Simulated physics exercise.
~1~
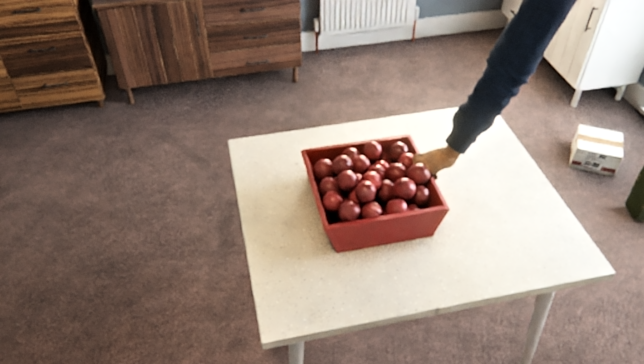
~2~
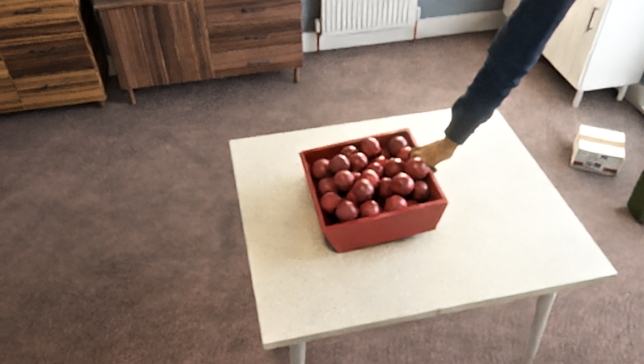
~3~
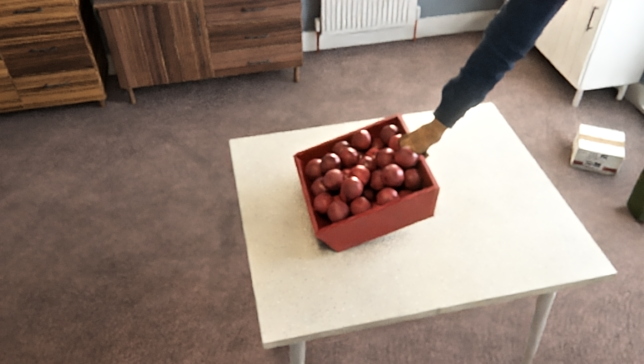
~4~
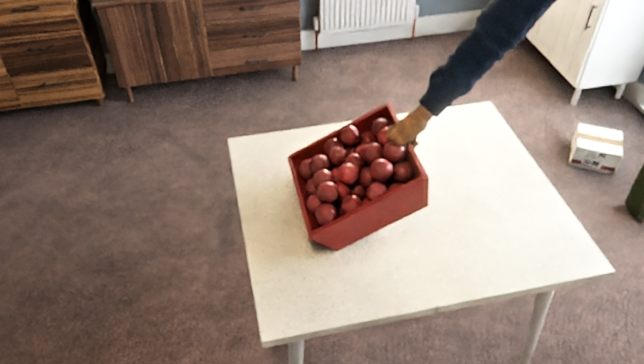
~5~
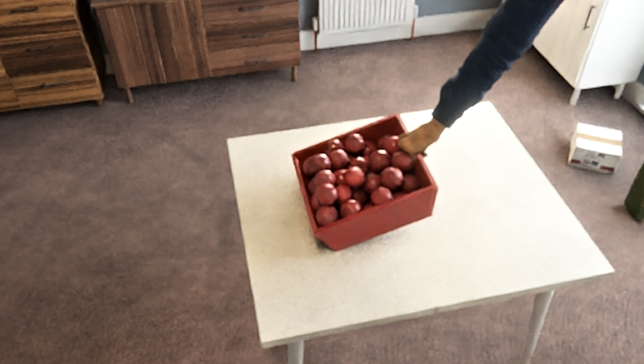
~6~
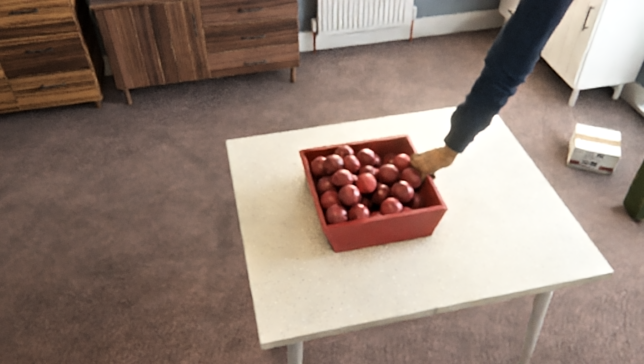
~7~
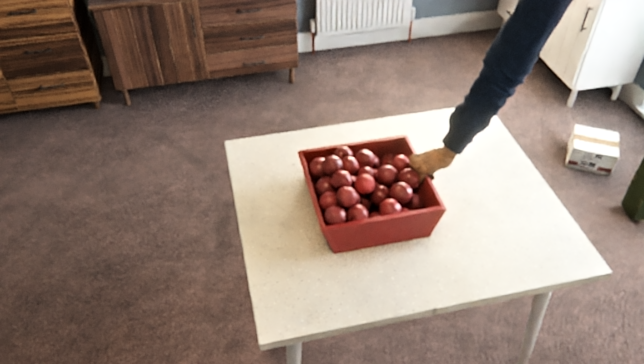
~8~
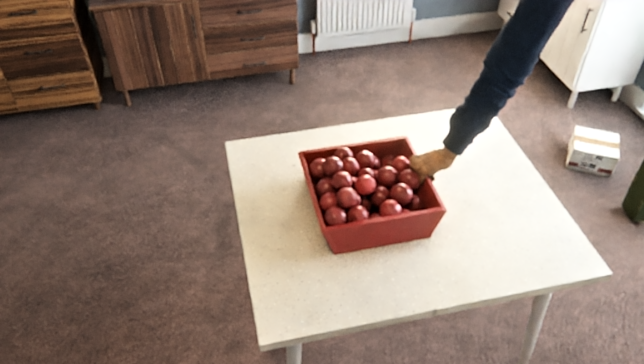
A hand tilts a red crate of apples leftward, then lowers it flat without spilling.
